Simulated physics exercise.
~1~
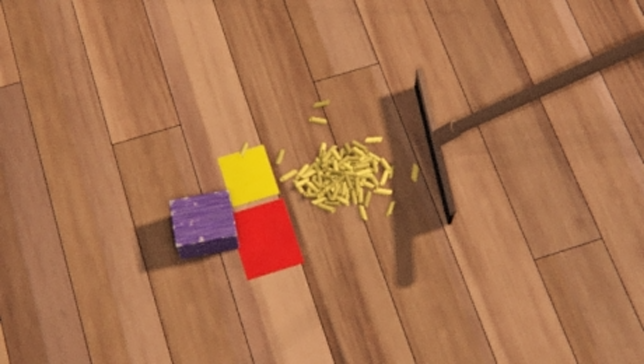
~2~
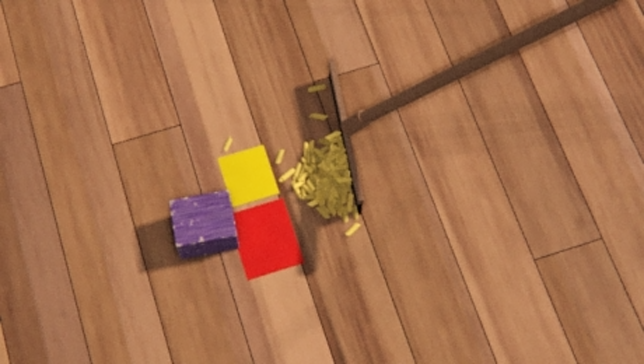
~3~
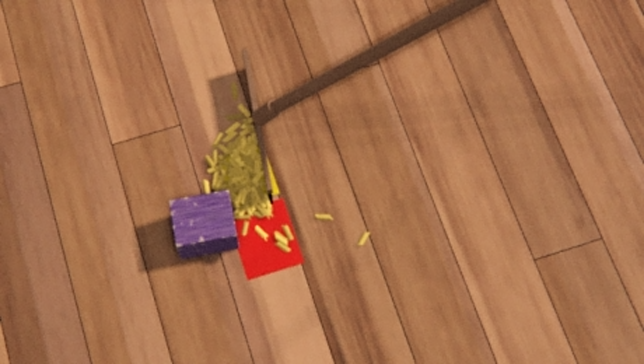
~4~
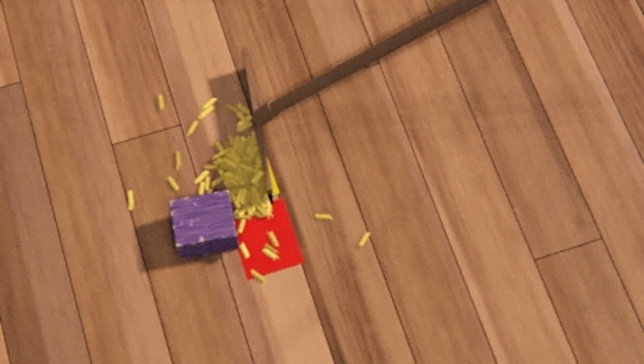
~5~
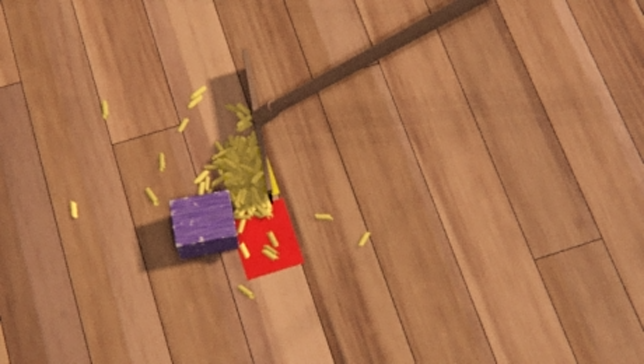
A dark squeegee on a long handle stands to the right of a loose pile of dry yellow pasta on a wooden floor, with a yellow mat, a red mat and a purple block to the left. The blade sweeps left and gathers the pieces into a tighter heap. It carries them over the yellow mat and against the block, leaving a couple behind on the bare boards. The blade stops there, while some pieces scatter outward to the left. At the end, many pieces lie on the yellow mat, a few on the red, and the rest on bare wood.
